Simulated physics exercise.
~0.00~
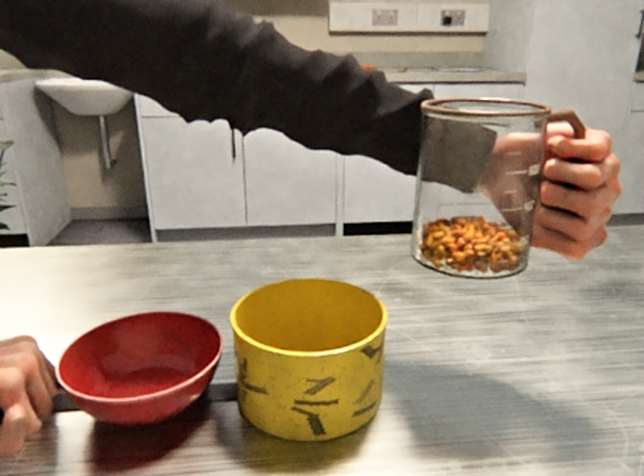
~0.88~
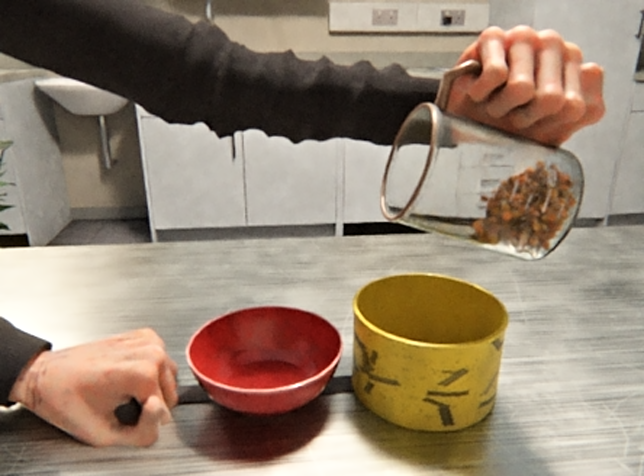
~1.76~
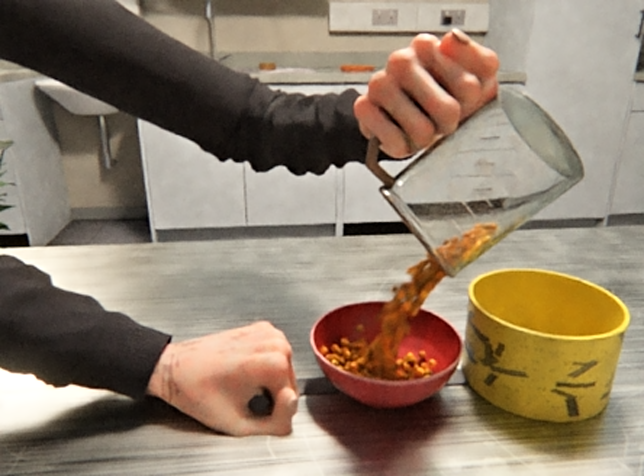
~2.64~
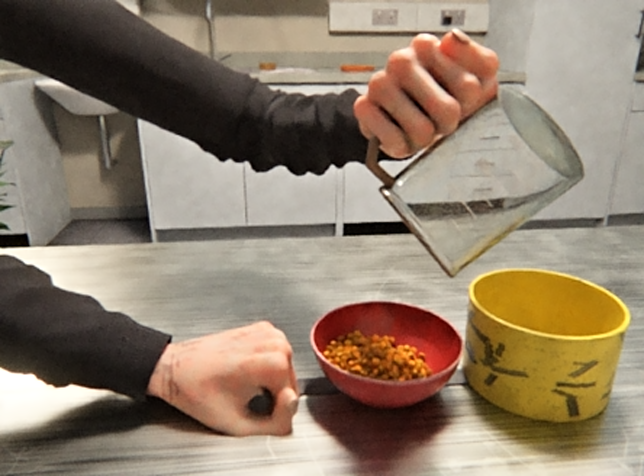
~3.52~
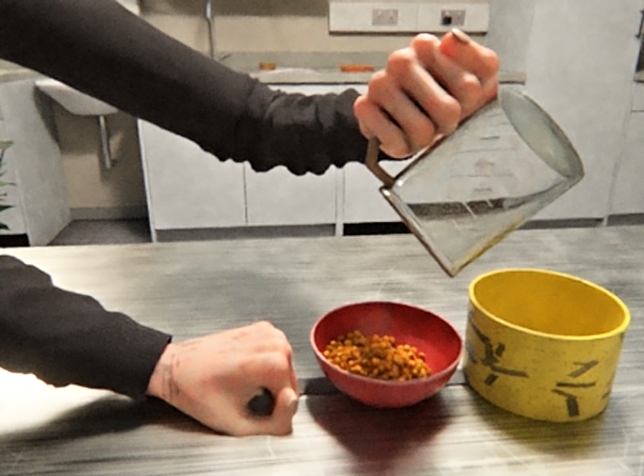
In this clip, one hand slides a red bowl and a yellow pot rightward on a strip across a table while another tips a clear jug of dried corn kernels, which pour into the red bowl until all rest there, leaving the yellow pot and jug empty.
